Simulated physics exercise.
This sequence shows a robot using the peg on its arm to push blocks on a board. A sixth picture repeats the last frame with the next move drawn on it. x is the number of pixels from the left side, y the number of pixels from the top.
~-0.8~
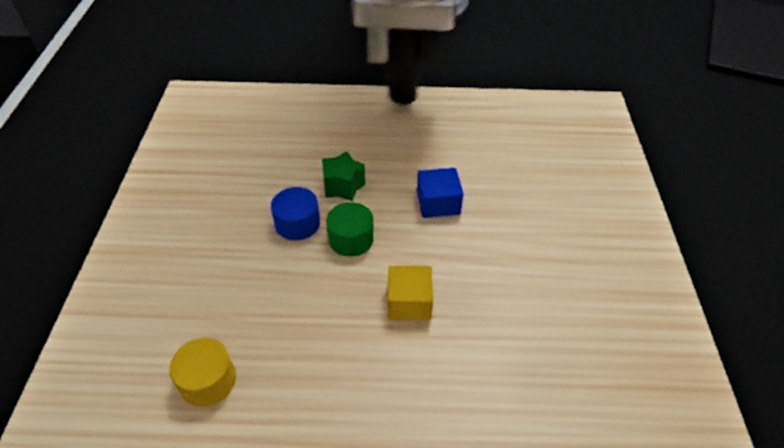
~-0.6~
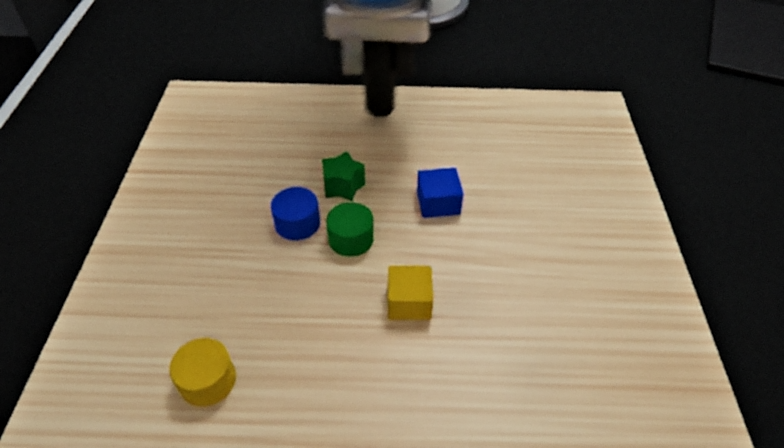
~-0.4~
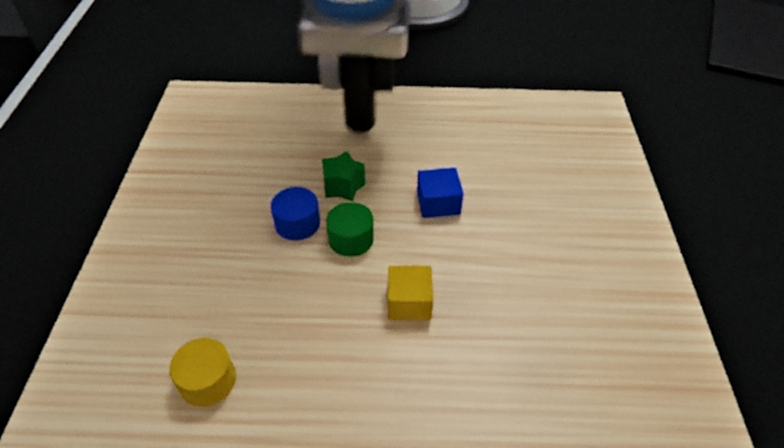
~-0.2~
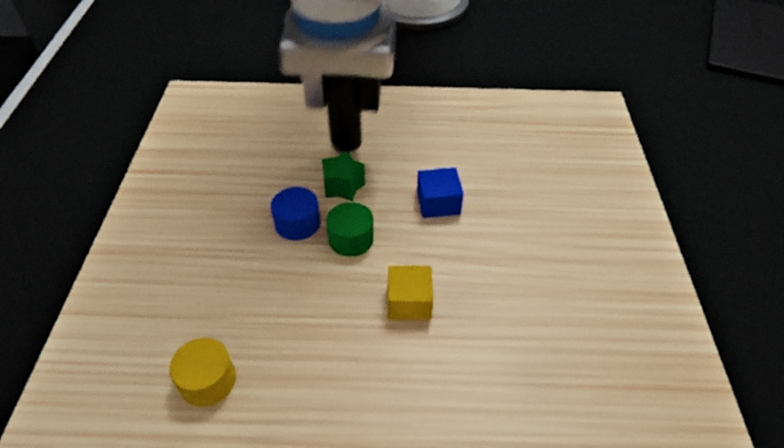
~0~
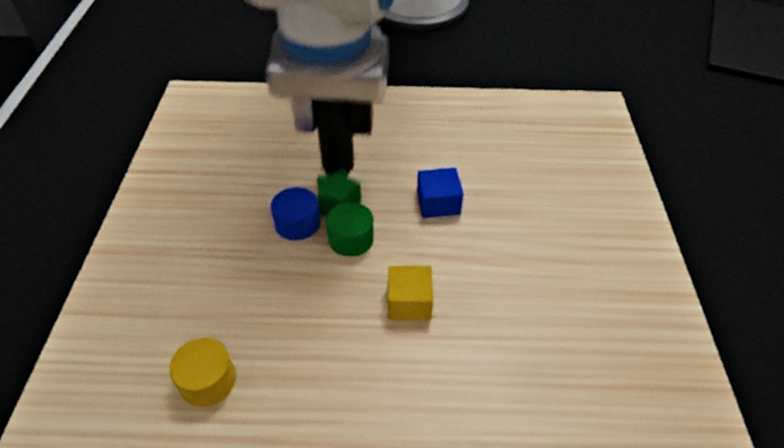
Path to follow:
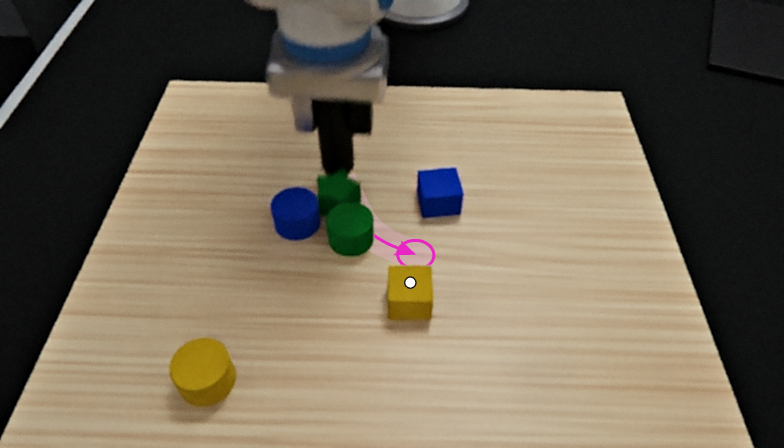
The clip opens on a wooden board holding blue, green and yellow blocks, with a robot arm's dark peg at the far edge. The peg moves left and toward the viewer until it reaches the green star, then nudges it slightly nearer the green disc while the other blocks stay still.
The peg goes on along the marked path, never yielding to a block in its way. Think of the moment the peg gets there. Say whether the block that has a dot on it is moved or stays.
Its place stays the same.
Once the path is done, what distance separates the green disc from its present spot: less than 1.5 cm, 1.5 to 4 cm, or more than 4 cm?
I'd go with over 4 cm for this block.
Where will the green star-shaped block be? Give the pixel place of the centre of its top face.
The middle of the upper face of the green star-shaped block will lie at about (350, 237) in the picture.
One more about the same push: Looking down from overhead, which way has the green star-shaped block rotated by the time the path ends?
From the top: Clockwise.
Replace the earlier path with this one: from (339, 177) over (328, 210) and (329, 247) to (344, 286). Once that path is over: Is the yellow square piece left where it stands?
I'd say no.
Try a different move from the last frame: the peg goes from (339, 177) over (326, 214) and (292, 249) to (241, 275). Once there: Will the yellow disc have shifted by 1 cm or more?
No, that is not what happens.
The drawn path runs from (339, 177) by way of (353, 207) and (375, 236) to (416, 254); the dot is on the yellow square piece.
On the path given first. One third of the way, peg (352, 195); blue disc (289, 207); green star-shaped block (339, 211), turned 40° clockwise; green disc (350, 241).
Two thirds of the way, peg (375, 224); blue disc (289, 207); green star-shaped block (348, 236), turned 70° clockwise; green disc (346, 273).
At the end, peg (417, 243); blue disc (289, 207); green star-shaped block (350, 237), turned 75° clockwise; green disc (345, 275); yellow square piece not moved.
